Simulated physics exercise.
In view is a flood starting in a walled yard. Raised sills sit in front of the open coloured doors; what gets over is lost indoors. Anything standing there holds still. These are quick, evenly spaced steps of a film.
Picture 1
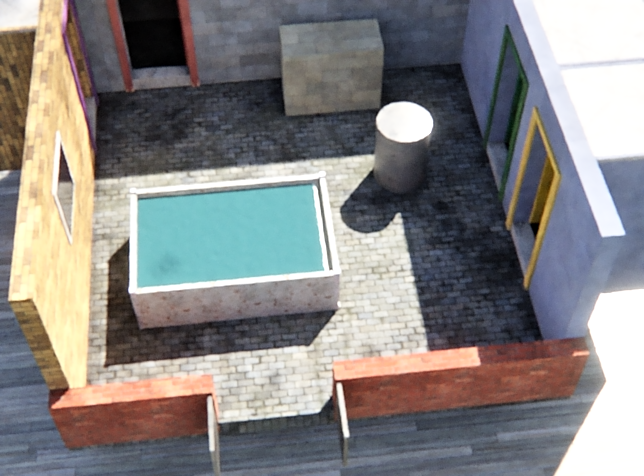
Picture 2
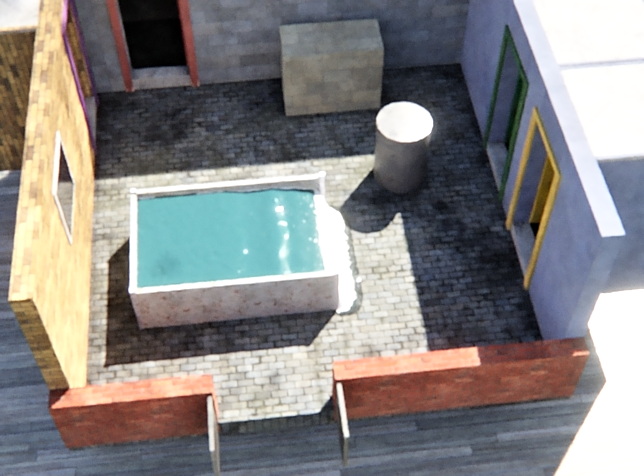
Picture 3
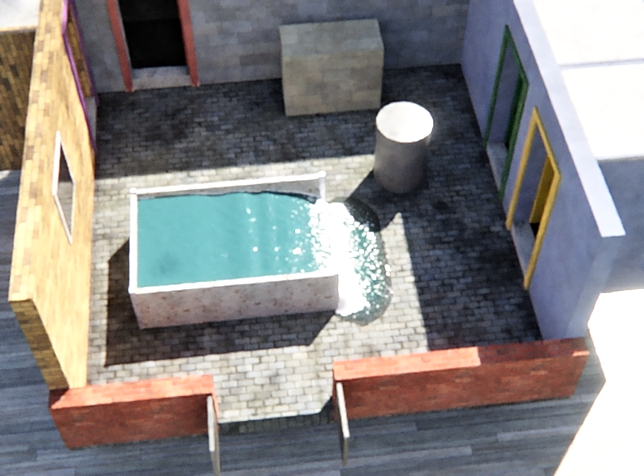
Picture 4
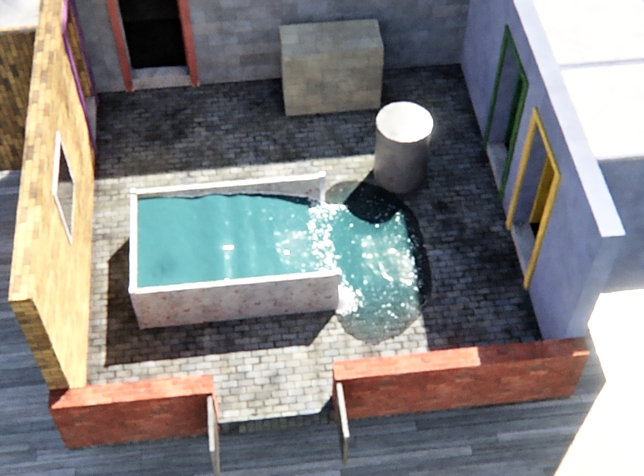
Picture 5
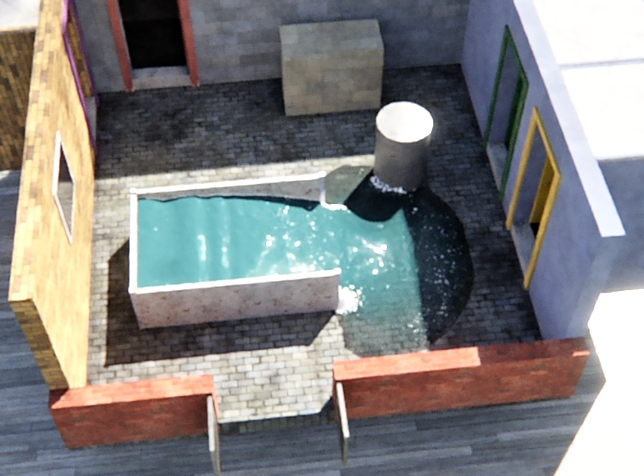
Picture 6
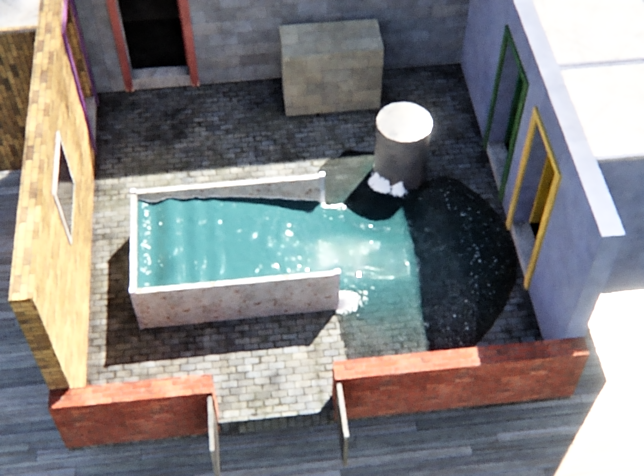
Teal water pouring from the right end of a raised tank and spreading across a walled, paved yard, around a grey cylinder.
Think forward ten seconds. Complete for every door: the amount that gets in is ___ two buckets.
Yellow door: More than; green door: More than; purple door: At most; red door: At most.
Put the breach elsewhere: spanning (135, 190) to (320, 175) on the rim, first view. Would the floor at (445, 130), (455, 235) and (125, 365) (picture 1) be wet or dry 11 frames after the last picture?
The first spot is soaked, the second spared and the third spared.
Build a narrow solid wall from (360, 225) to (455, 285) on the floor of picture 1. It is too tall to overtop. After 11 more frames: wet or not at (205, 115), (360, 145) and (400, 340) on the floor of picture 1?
Log, spots one to three: Spared; swamped; swamped.
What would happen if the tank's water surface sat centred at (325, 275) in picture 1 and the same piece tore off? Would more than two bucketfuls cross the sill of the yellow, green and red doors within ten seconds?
Well, the yellow door tops the threshold, the green door remains below, and the red door remains below.
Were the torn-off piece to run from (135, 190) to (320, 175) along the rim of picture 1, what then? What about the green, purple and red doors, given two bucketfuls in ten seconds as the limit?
Door by door, the green door misses the threshold, then the purple door crosses the threshold, then the red door crosses the threshold.
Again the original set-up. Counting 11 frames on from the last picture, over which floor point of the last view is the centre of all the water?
The centre of mass sits at about (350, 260).
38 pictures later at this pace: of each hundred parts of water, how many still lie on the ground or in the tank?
My estimate is some 86 percent.
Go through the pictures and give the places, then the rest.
In the first frame, still water in the tank at (232, 235).
In the second frame, the front is at (341, 313), out from the gap at (327, 249).
In the third frame, the front is at (365, 318), out from the gap at (327, 250).
In the fourth frame, the front is at (404, 322), out from the gap at (327, 251).
In the fifth frame, the front is at (467, 277), out from the gap at (327, 251).
In the sixth frame, water pours out at (327, 251) and has run to (509, 266).
A moment on, water covers 35 % of the floor; the yellow door over two buckets in, the green door under two buckets in, the purple door not reached, the red door not reached.
Next, water covers 40 % of the floor; the yellow door far over two buckets in, the green door over two buckets in, the purple door not reached, the red door not reached.
Then, water covers 55 % of the floor; the yellow door far over two buckets in, the green door over two buckets in, the purple door not reached, the red door not reached.
Later, water covers 90 % of the floor; the yellow door far over two buckets in, the green door over two buckets in, the purple door wet at the sill, nothing in, the red door wet at the sill, nothing in.
In the end, water covers 95 % of the floor; the yellow door far over two buckets in, the green door over two buckets in, the purple door wet at the sill, nothing in, the red door wet at the sill, nothing in.
